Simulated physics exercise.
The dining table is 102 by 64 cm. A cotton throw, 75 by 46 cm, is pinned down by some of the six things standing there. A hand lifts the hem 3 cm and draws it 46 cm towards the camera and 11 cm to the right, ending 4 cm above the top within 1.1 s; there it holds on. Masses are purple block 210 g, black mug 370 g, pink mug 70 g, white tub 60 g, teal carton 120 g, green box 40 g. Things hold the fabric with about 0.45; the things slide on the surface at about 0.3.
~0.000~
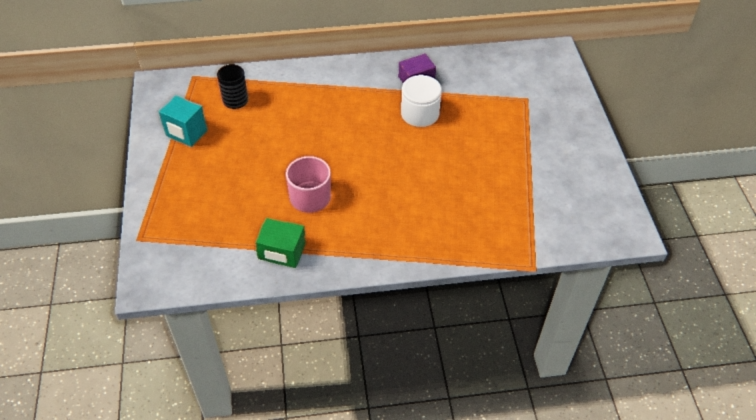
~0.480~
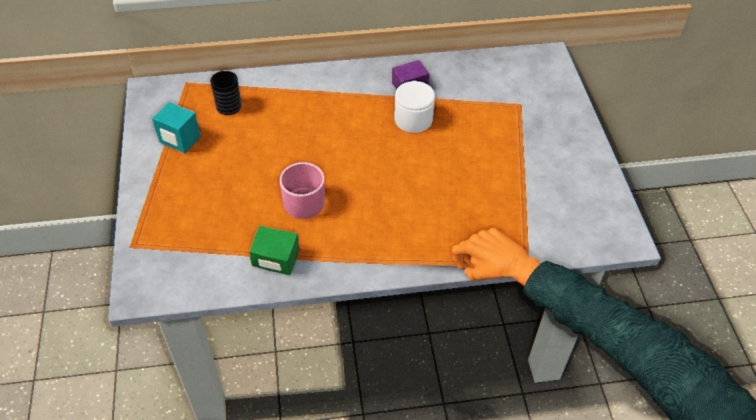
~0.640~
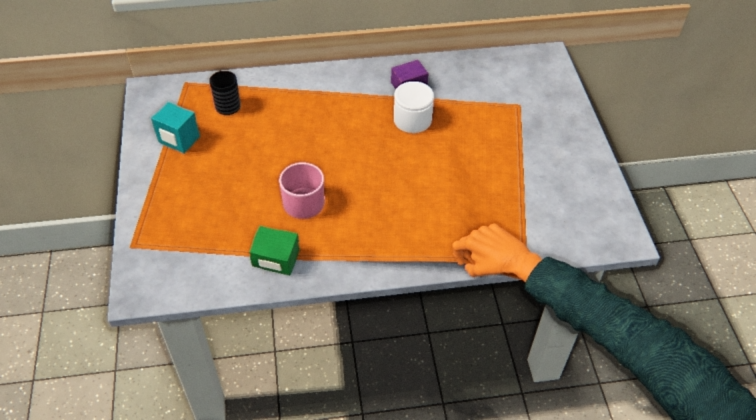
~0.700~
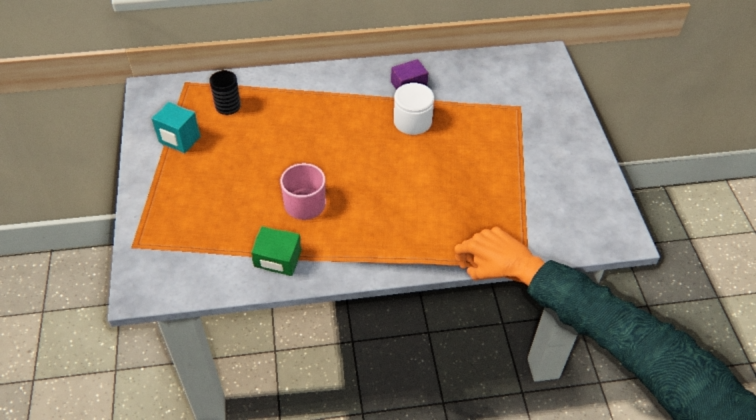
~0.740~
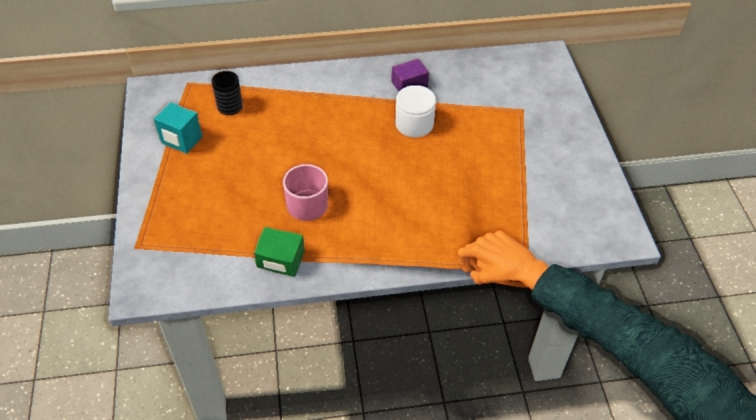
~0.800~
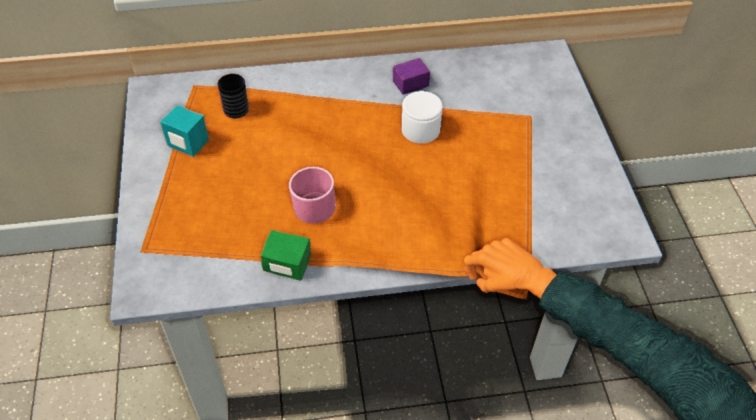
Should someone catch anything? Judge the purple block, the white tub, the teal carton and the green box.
Result: Purple block stays on, white tub goes over the edge, teal carton drops off, green box goes over the edge.
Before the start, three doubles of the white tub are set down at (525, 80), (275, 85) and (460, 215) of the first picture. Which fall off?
In that order: Stays up, stays up, goes over.
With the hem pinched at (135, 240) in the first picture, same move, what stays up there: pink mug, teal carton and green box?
Then: Pink mug goes over, teal carton falls off, green box drops off.
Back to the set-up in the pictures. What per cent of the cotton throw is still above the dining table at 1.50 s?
Some 25 per cent of it.
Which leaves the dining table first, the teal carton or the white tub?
First goes the white one.
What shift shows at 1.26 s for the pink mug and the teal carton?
About: Pink mug 30 cm, teal carton 25 cm.
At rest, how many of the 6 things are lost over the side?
4 of them.
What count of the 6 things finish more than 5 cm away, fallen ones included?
That makes 5.
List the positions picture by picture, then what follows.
The first frame shows purple block (418, 64); white tub (422, 88); teal carton (180, 108); green box (280, 234); cotton throw corners (136, 241) (193, 77) (528, 99) (536, 272).
The second frame shows cotton throw corners (130, 248) (186, 83); grip (463, 267).
The third frame shows cotton throw corners (130, 248) (185, 83); grip (463, 263).
The fourth frame shows white tub (414, 96); cotton throw corners (132, 248) (185, 83); grip (466, 266).
The fifth frame shows pink mug (305, 181); green box (278, 243); white tub (416, 99); cotton throw corners (135, 249) (187, 83); grip (469, 270).
The sixth frame shows purple block (412, 68); white tub (423, 104); teal carton (182, 118); green box (285, 246); cotton throw corners (141, 252) (194, 86) (531, 116); grip (475, 278).
At 1.0 s, 85 % of the cotton throw is still over the top; white tub 18 cm off its start, green box 13 cm off its start, teal carton 13 cm off its start.
At 1.3 s, 55 % of the cotton throw is still over the top; white tub 34 cm off its start, green box over the edge, teal carton 26 cm off its start.
At 1.5 s, 25 % of the cotton throw is still over the top; white tub 49 cm off its start at (566, 259), teal carton 41 cm off its start at (305, 234), green box over the edge.
At 1.7 s, 15 % of the cotton throw is still over the top; white tub over the edge, teal carton 51 cm off its start, green box over the edge.
At 3.3 s, 15 % of the cotton throw is still over the top; white tub over the edge, teal carton over the edge, green box over the edge, purple block 0 cm off its start at (412, 68).
